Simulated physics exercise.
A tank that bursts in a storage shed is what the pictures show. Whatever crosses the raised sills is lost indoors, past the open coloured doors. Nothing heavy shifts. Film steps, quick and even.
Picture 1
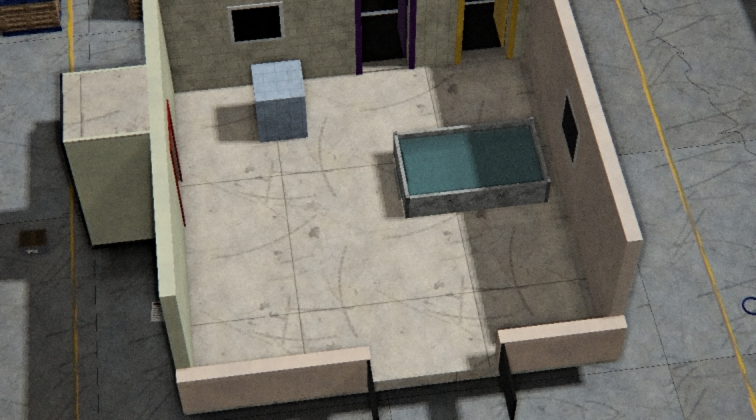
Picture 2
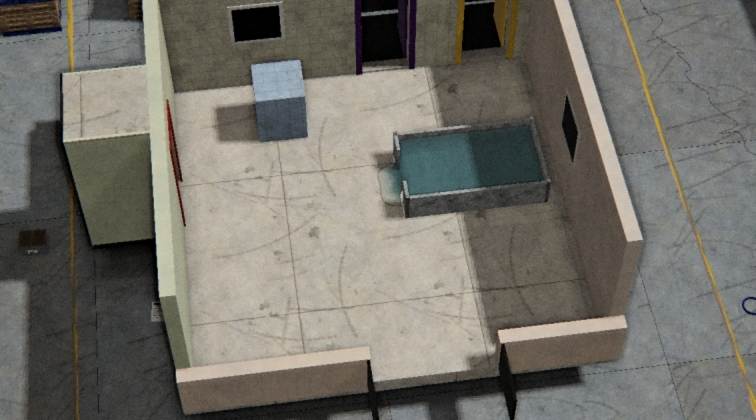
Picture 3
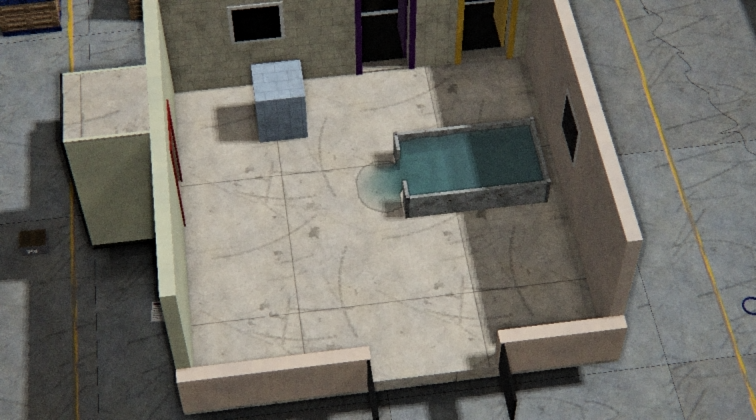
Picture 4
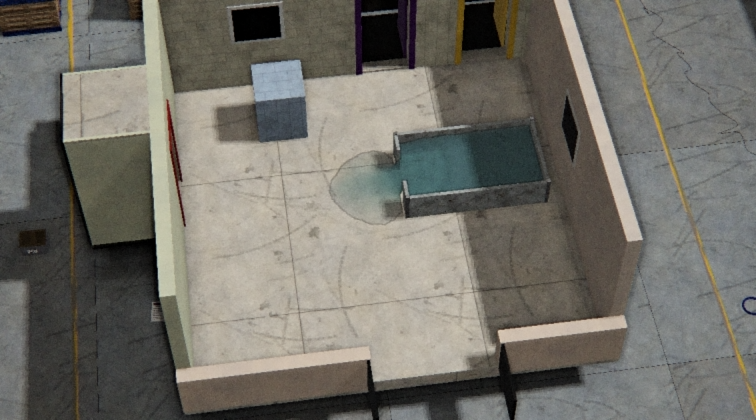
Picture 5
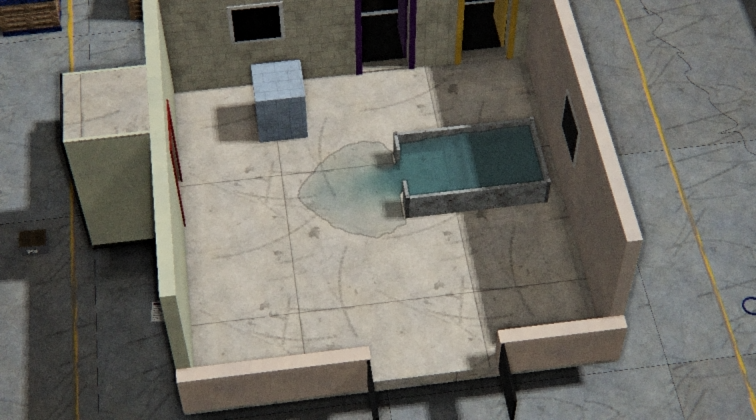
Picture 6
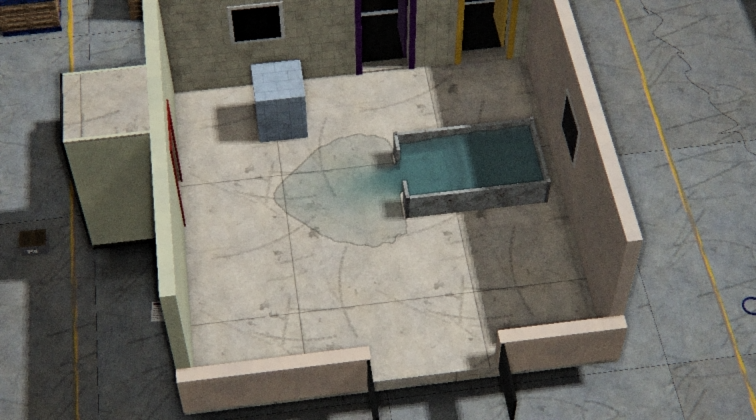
Water pouring from the open left end of a rectangular tank and spreading leftward across the pale floor in a widening puddle.
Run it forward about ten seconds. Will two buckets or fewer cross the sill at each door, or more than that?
Result: The yellow door will allow in no excess. The red door will allow in an excess. The purple door will allow in no excess.
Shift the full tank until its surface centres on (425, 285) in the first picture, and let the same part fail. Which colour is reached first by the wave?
My pick is the one in red.
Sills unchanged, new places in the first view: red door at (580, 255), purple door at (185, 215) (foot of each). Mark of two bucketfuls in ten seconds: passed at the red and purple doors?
Lab note - red door stays within, purple door overshoots.
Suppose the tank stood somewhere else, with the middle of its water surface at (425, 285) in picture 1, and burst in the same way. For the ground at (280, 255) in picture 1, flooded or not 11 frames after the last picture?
That spot ends up drenched.
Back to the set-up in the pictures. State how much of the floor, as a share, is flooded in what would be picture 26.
Some 40 per cent.
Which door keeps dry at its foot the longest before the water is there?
I pick the yellow one.
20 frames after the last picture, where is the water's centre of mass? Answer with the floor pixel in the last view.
I'd say near (373, 191).
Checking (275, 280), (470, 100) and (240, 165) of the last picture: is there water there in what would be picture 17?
First spot soaked, second not wet, third soaked.
A moment on, water covers 20 % of the floor; the yellow door not reached, the red door not reached, the purple door not reached.
Next, water covers 35 % of the floor; the yellow door not reached, the red door under two buckets in, the purple door not reached.
Then, water covers 40 % of the floor; the yellow door not reached, the red door over two buckets in, the purple door wet at the sill, nothing in.
Later, water covers 50 % of the floor; the yellow door not reached, the red door far over two buckets in, the purple door wet at the sill, nothing in.
In the end, water covers 80 % of the floor; the yellow door wet at the sill, nothing in, the red door far over two buckets in, the purple door wet at the sill, nothing in.
